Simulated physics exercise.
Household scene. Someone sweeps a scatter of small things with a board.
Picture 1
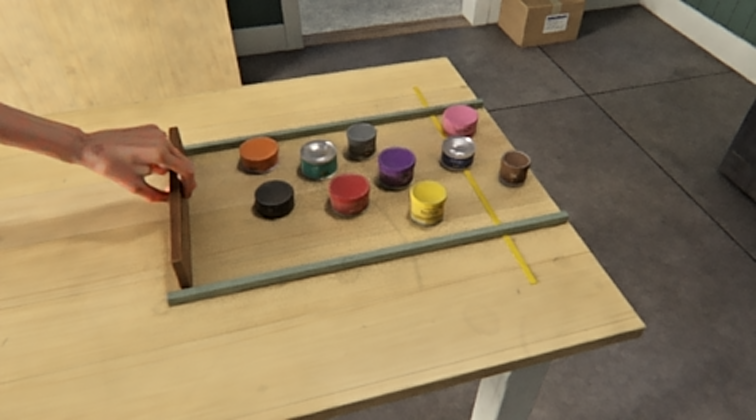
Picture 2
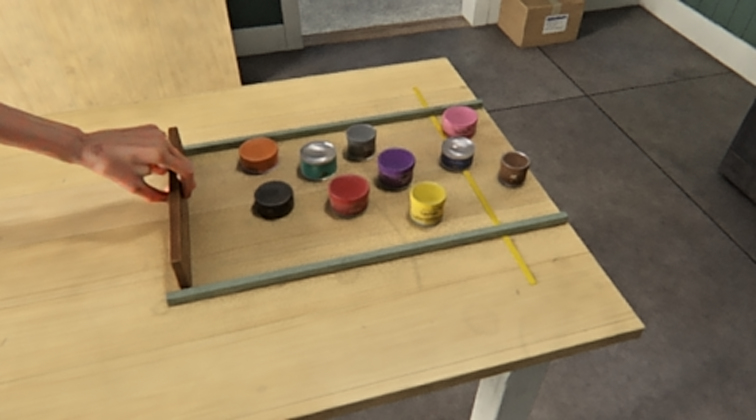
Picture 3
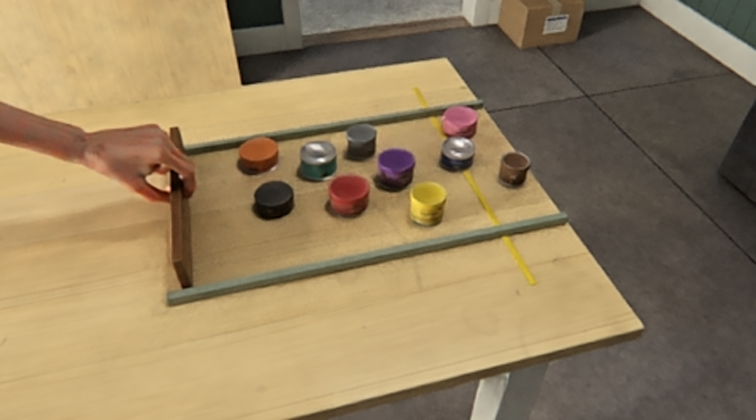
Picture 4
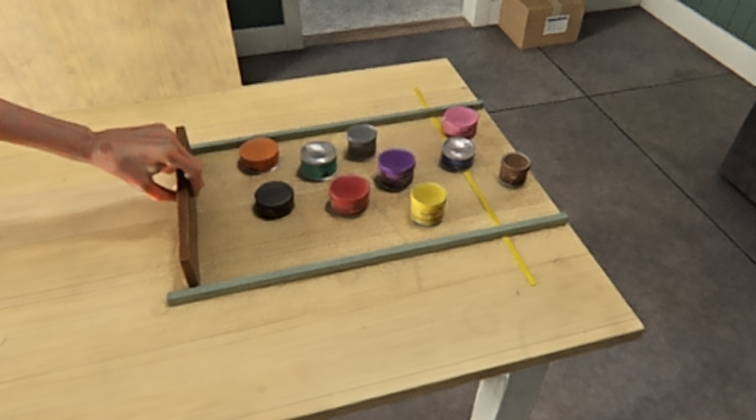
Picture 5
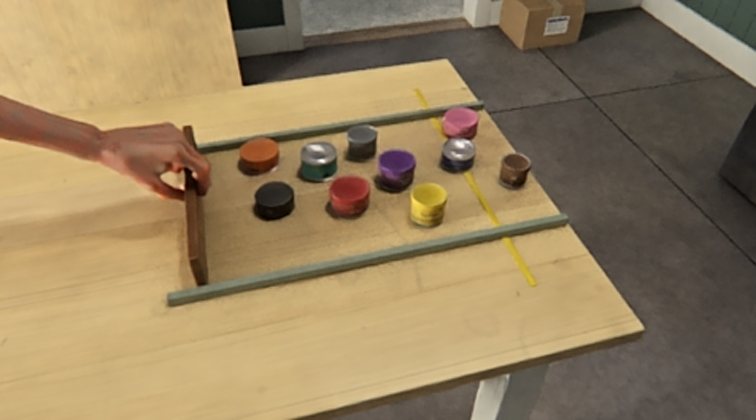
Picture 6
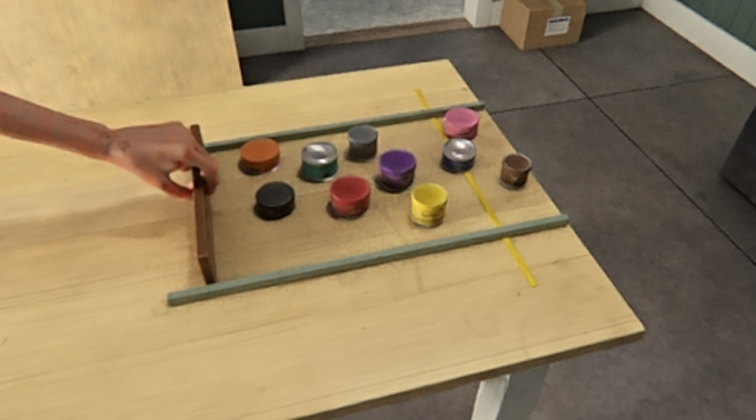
A pale wooden table in a room with a dark tiled floor, a cardboard box near the top edge, is seen from above at an angle by a still camera. Orange, black, green, grey, red, purple, yellow, blue, pink and brown tubs sit scattered between two grey-green rails, with a yellow tape line crossing towards the right. A hand from the left holds a brown board upright, then slides it slightly rightward while the tubs stay put.
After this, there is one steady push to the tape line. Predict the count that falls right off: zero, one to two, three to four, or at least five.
Most likely one of them, or two, will slide off.
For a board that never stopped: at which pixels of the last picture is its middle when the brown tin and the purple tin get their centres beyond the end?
I reckon its middle sits around (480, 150) and then around (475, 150).
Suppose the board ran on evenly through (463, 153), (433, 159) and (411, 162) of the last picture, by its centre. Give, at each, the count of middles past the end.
2, 0 and 0.
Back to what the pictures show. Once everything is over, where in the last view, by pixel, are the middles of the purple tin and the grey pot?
Listed in order, first is (505, 145) and the other is (487, 125).
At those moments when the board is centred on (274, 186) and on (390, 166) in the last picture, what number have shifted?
By then 2, and later 8.
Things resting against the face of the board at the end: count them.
It's 5.
Soon after, none off yet; brown tin at rest near (515, 171); pink tub at rest near (461, 125); blue tin at rest near (459, 156).
Then, none off yet; brown tin at rest near (515, 171); pink tub moved a little near (472, 122); blue tin moved about its own width near (493, 144).
By the end, the number that fall off is one or two; fallen, blue tin and pink tub.
